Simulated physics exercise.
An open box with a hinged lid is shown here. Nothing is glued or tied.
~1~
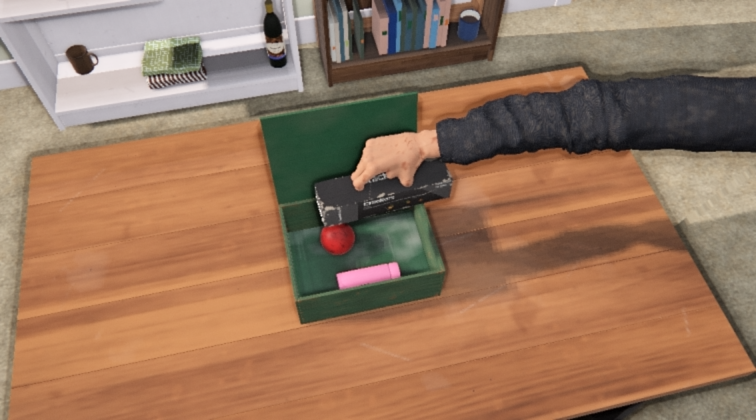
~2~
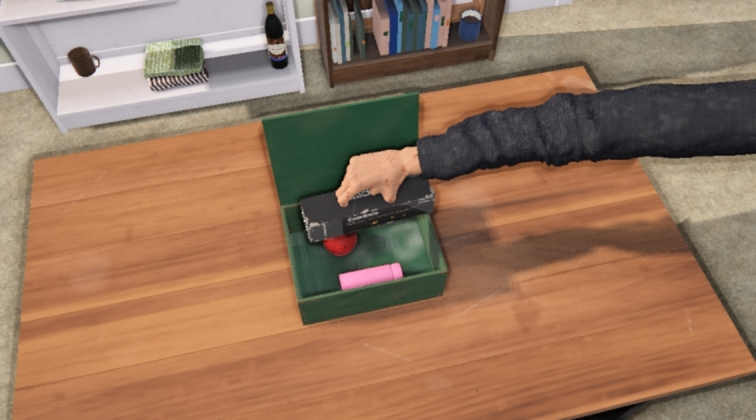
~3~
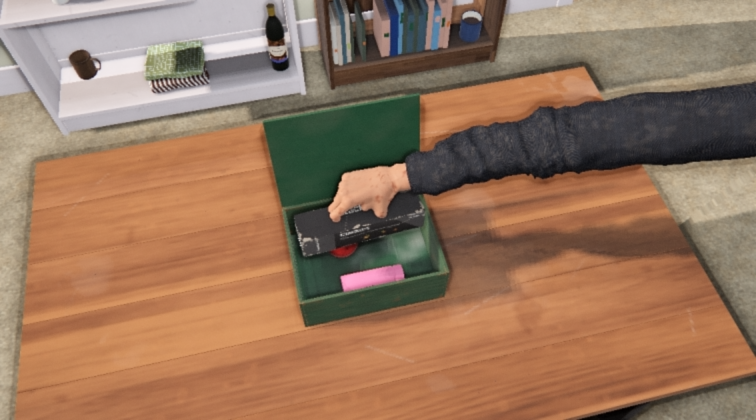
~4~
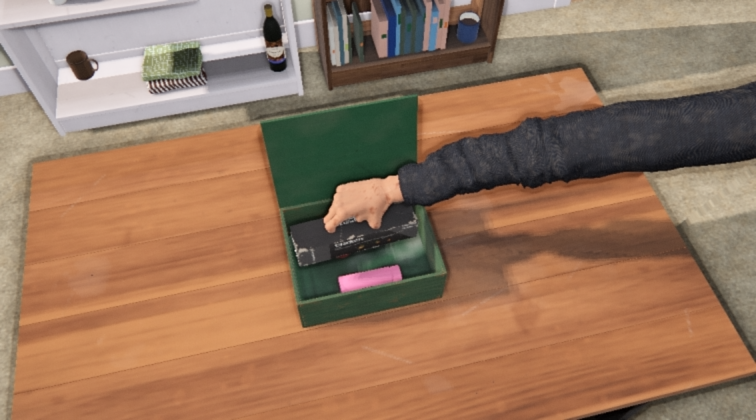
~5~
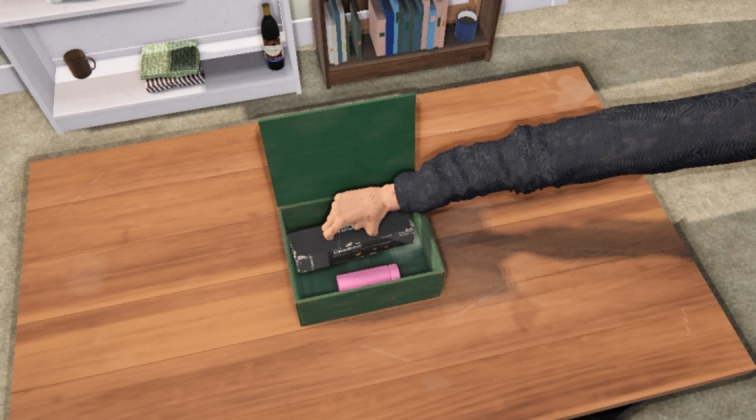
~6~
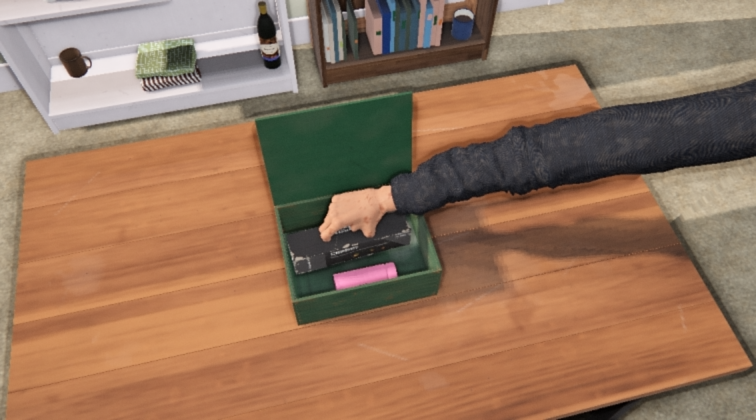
We see a hand in a dark sleeve lower a black carton leftward into an open green box holding a red ball and a pink cylinder, covering the ball from view, then keep its grip with little further movement.
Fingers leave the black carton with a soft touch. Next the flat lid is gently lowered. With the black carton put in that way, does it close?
Box ends shut.
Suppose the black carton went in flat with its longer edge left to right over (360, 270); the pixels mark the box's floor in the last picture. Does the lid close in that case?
Put it in like that and the lid gets all the way down.
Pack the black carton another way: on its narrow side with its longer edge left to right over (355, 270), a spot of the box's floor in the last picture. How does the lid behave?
Then it comes fully down.
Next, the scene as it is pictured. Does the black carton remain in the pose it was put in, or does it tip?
Looking at the last picture, it sits at an angle.
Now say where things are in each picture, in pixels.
On its way; black carton (384, 190); red ball (338, 238), in the first frame.
On its way; black carton (368, 206), in the second frame.
On its way; black carton (360, 221), in the third frame.
On its way; black carton (355, 232), in the fourth frame.
On its way; black carton (352, 239), in the fifth frame.
Put in, still held; black carton (350, 240), in the sixth frame.
Then, 0.30 s past the last view, black carton rocked 44° from its first pose near (350, 254); red ball displaced a little.
Then, 1.40 s past the last view, lid 73° above the rim; black carton rocked 39° from its first pose near (350, 255); pink shaker displaced about its own width; red ball displaced a little.
Then, 1.70 s past the last view, lid 41° above the rim; black carton rocked 39° from its first pose near (350, 255); pink shaker displaced a little; red ball displaced a little.
Then, 1.90 s past the last view, lid 11° above the rim; black carton rocked 39° from its first pose near (350, 255); red ball displaced a little; pink shaker displaced a little.
Finally, lid shut; down or leaning hard in the box, black carton; the other 2 still in place. Final places as the last picture's camera would see them, black carton near (350, 255).
